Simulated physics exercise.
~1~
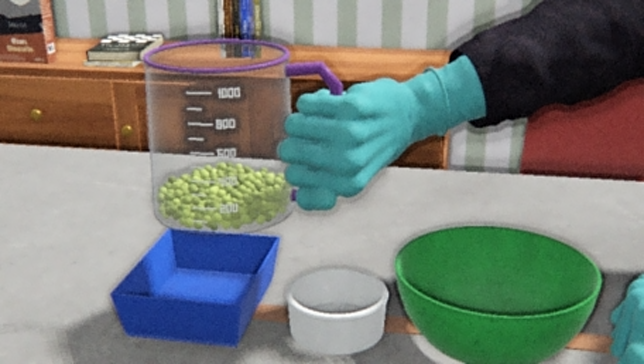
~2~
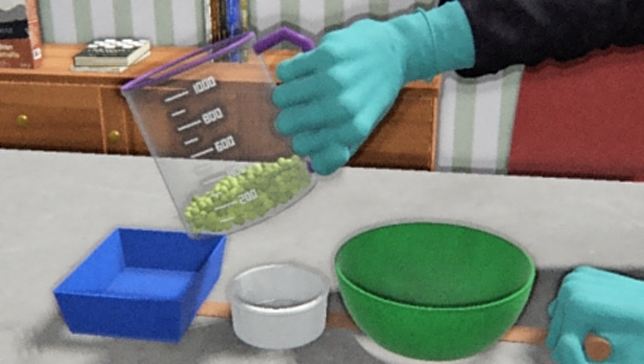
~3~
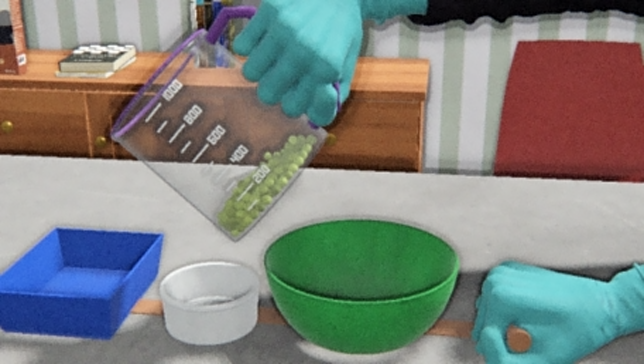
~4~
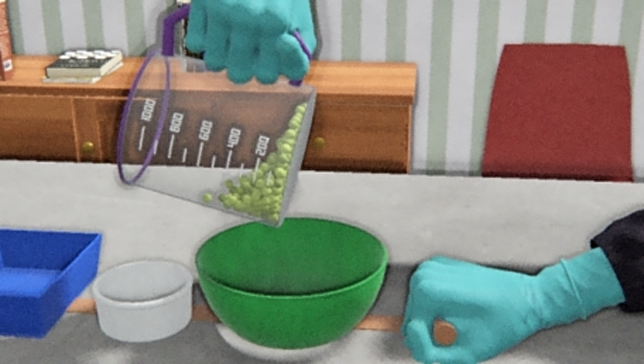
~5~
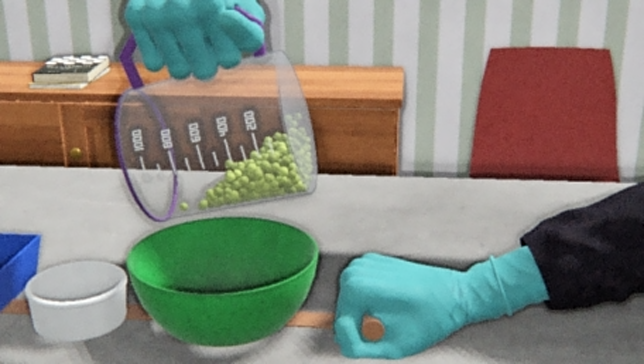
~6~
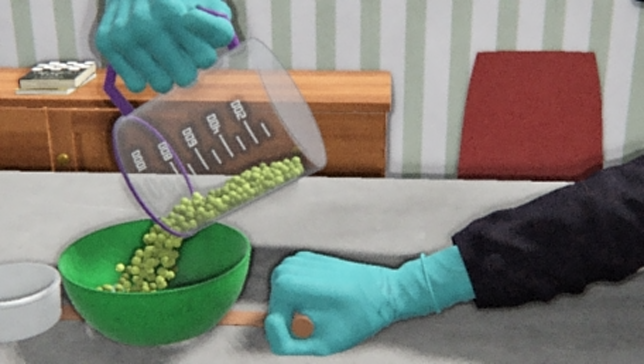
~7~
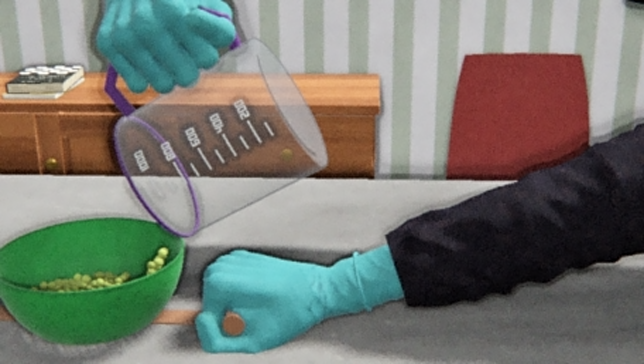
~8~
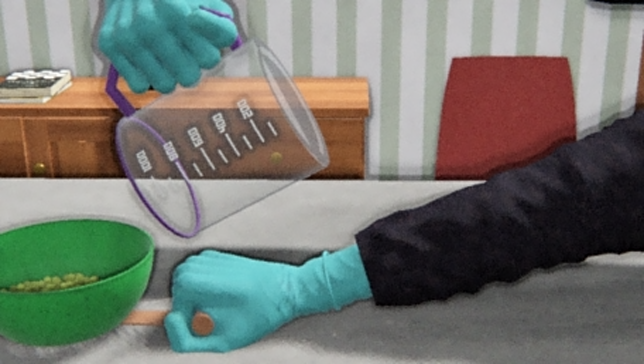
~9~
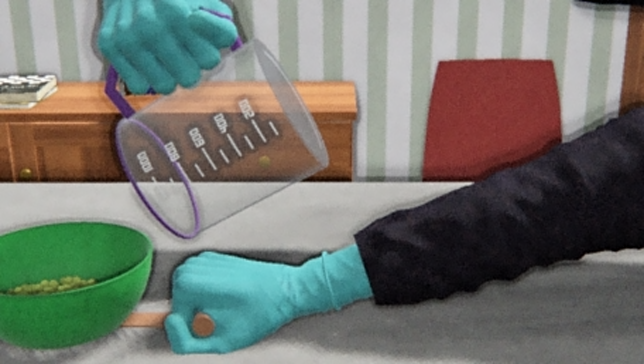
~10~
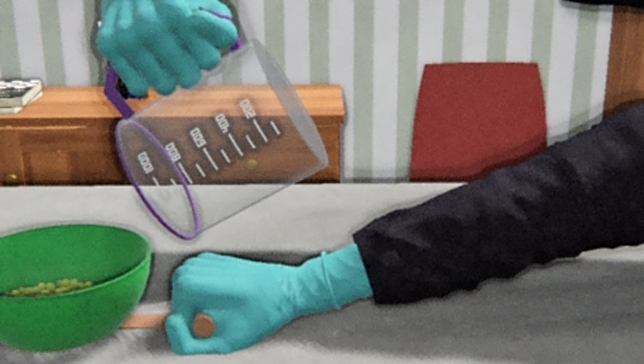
A gloved hand tipped a clear measuring jug of green peas while another gloved hand drew a blue tin, a white dish and a green bowl leftward, until the peas poured into the bowl, leaving the jug empty and still tilted.
